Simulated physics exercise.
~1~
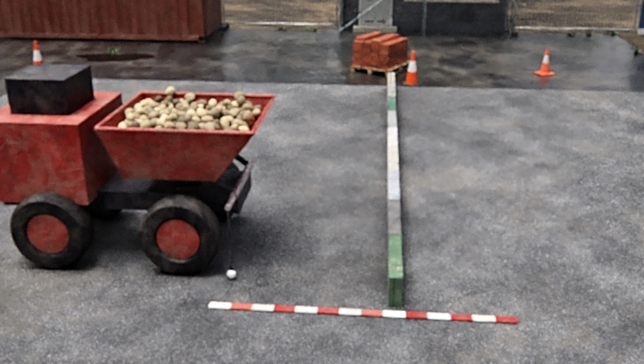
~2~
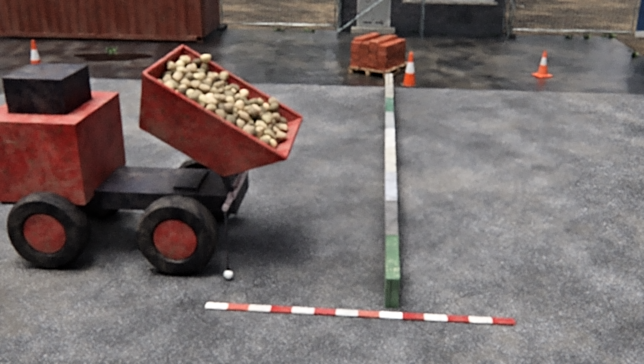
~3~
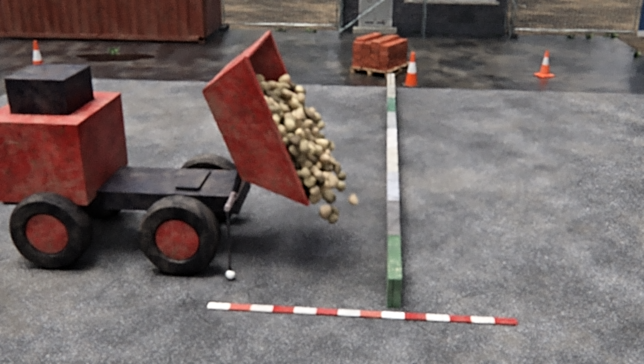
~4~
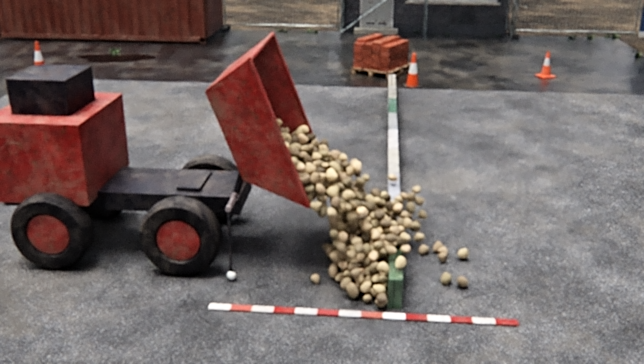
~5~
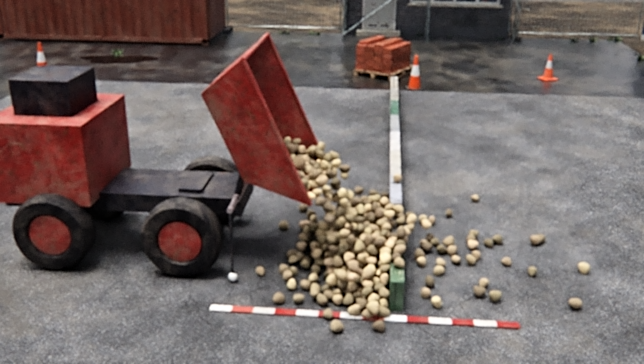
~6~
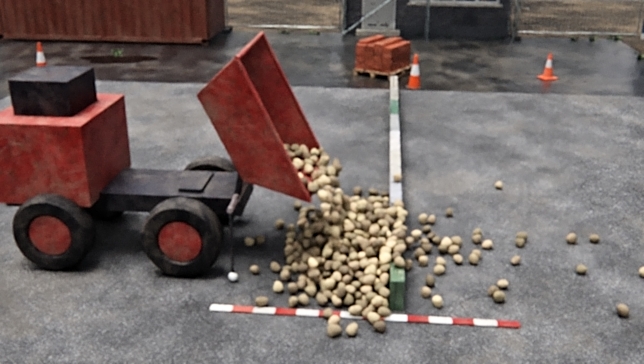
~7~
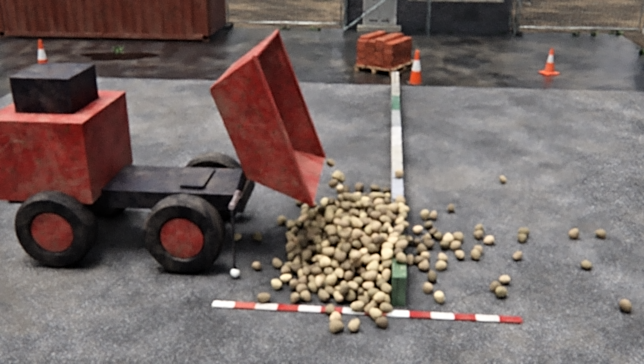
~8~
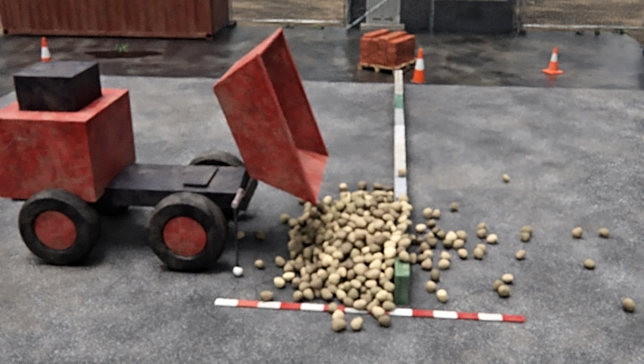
A grey paved yard is seen from slightly above, with a rusty red container, orange cones and a pallet of red blocks at the back. On the left stands a small red and black dumper loaded with pale rounded stones, facing away from a low green and white kerb, with a red and white banded strip in front. The body tips up steeply to the right, and the stones slide out and pour down against the kerb. The raised body jerks back and forward slightly, shedding the last stones. It ends empty and still tilted, with most stones heaped before the kerb and some scattered beyond it.
